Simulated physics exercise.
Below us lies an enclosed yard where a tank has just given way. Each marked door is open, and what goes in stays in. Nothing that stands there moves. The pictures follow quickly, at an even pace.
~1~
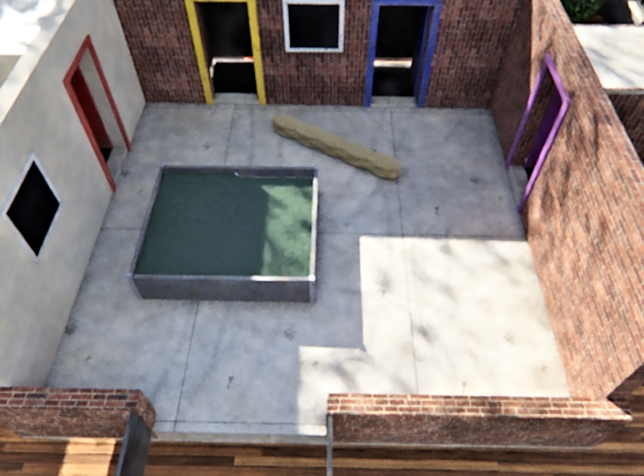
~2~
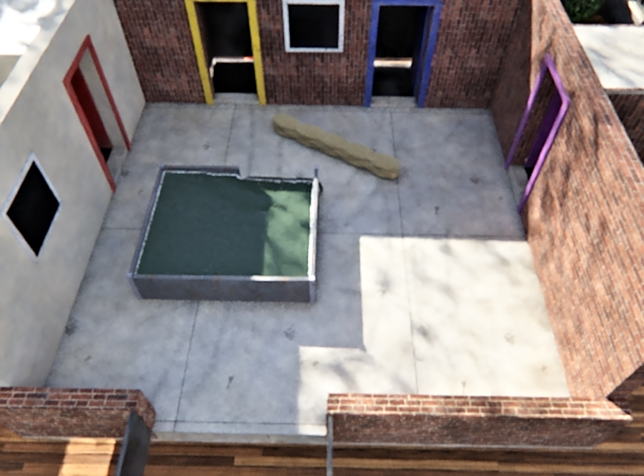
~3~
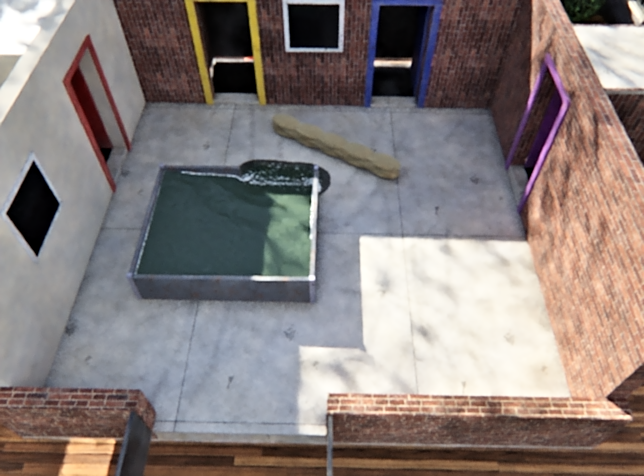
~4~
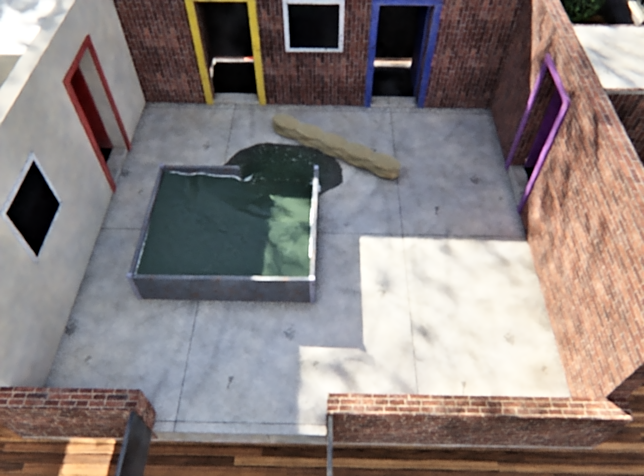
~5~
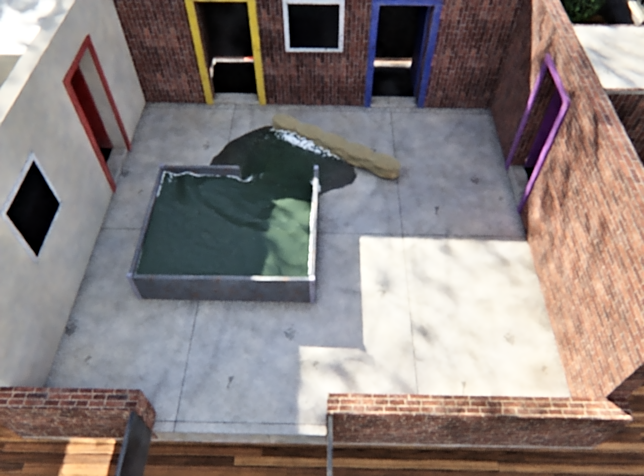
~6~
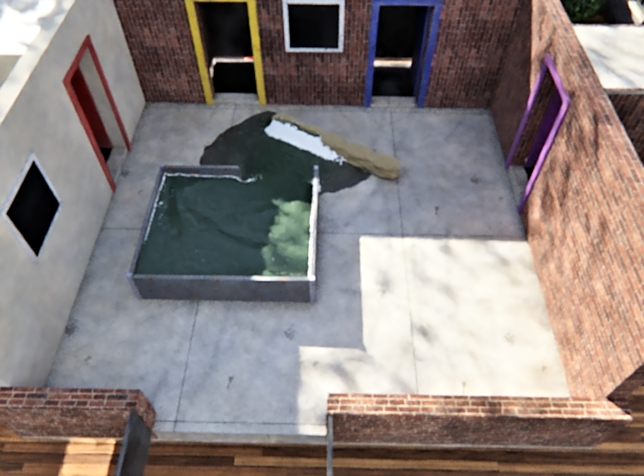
Enclosed yard with coloured door surrounds, dark green water pouring through a gap in a tank's far side and spreading against a tan barrier.
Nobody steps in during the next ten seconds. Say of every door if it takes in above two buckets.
In the end: The purple door stays under that; the yellow door takes more than that; the red door stays under that; the blue door stays under that.
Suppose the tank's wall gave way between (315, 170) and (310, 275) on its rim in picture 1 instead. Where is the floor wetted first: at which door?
First comes the one in purple.
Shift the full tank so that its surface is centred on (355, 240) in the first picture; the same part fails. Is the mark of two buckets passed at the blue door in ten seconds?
In short: The blue door goes over.
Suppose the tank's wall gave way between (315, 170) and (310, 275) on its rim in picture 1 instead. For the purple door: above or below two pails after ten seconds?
In short: The purple one is over.
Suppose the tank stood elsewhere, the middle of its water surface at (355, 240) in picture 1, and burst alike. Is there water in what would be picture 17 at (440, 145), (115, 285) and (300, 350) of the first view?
As listed: Awash, clear, dry.
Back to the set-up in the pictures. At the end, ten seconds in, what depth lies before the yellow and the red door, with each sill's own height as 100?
Near 120 and 50 in a hundred.
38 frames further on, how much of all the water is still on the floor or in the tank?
I make it 92 per cent.
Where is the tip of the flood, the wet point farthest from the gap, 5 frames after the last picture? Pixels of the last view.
I would point to (210, 106).
A moment on, water covers 10 % of the floor; the purple door not reached, the yellow door under two buckets in, the red door not reached, the blue door not reached.
Next, water covers 25 % of the floor; the purple door not reached, the yellow door over two buckets in, the red door not reached, the blue door not reached.
Then, water covers 45 % of the floor; the purple door not reached, the yellow door far over two buckets in, the red door wet at the sill, nothing in, the blue door wet at the sill, nothing in.
Later, water covers 65 % of the floor; the purple door wet at the sill, nothing in, the yellow door far over two buckets in, the red door wet at the sill, nothing in, the blue door wet at the sill, nothing in.
In the end, water covers 90 % of the floor; the purple door wet at the sill, nothing in, the yellow door far over two buckets in, the red door wet at the sill, nothing in, the blue door wet at the sill, nothing in.
